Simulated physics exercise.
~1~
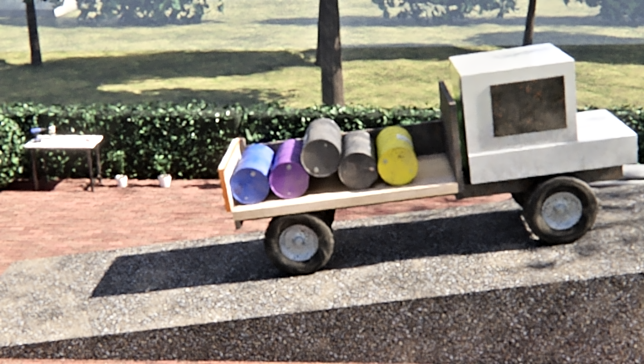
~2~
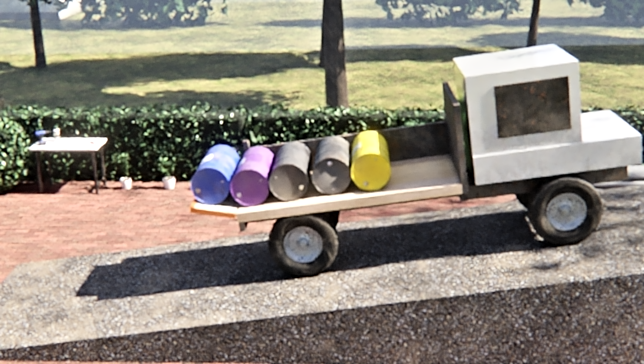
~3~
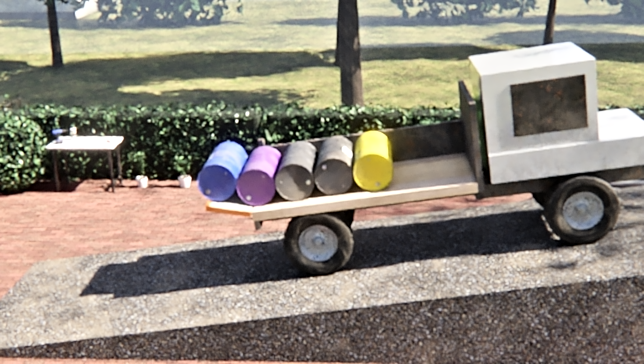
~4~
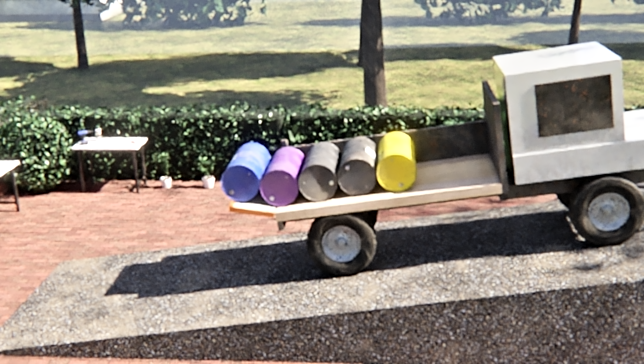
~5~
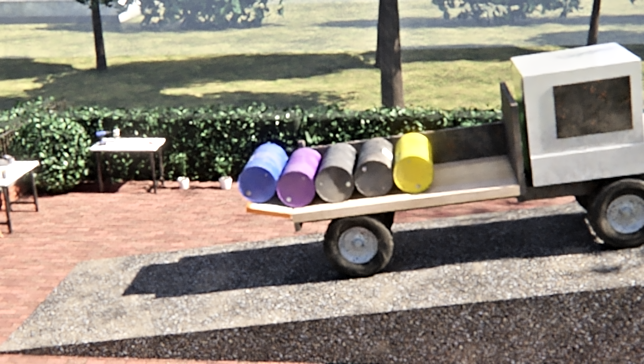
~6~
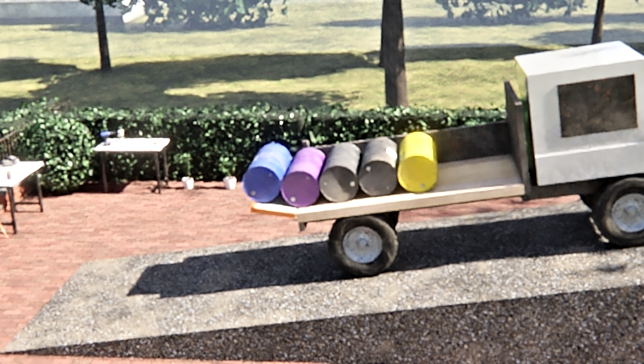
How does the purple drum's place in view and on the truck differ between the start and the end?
At the end the purple drum is slightly farther right and a little lower in view, because the view has shifted. On the truck itself it has moved back, from almost above the rear wheel to left of it.
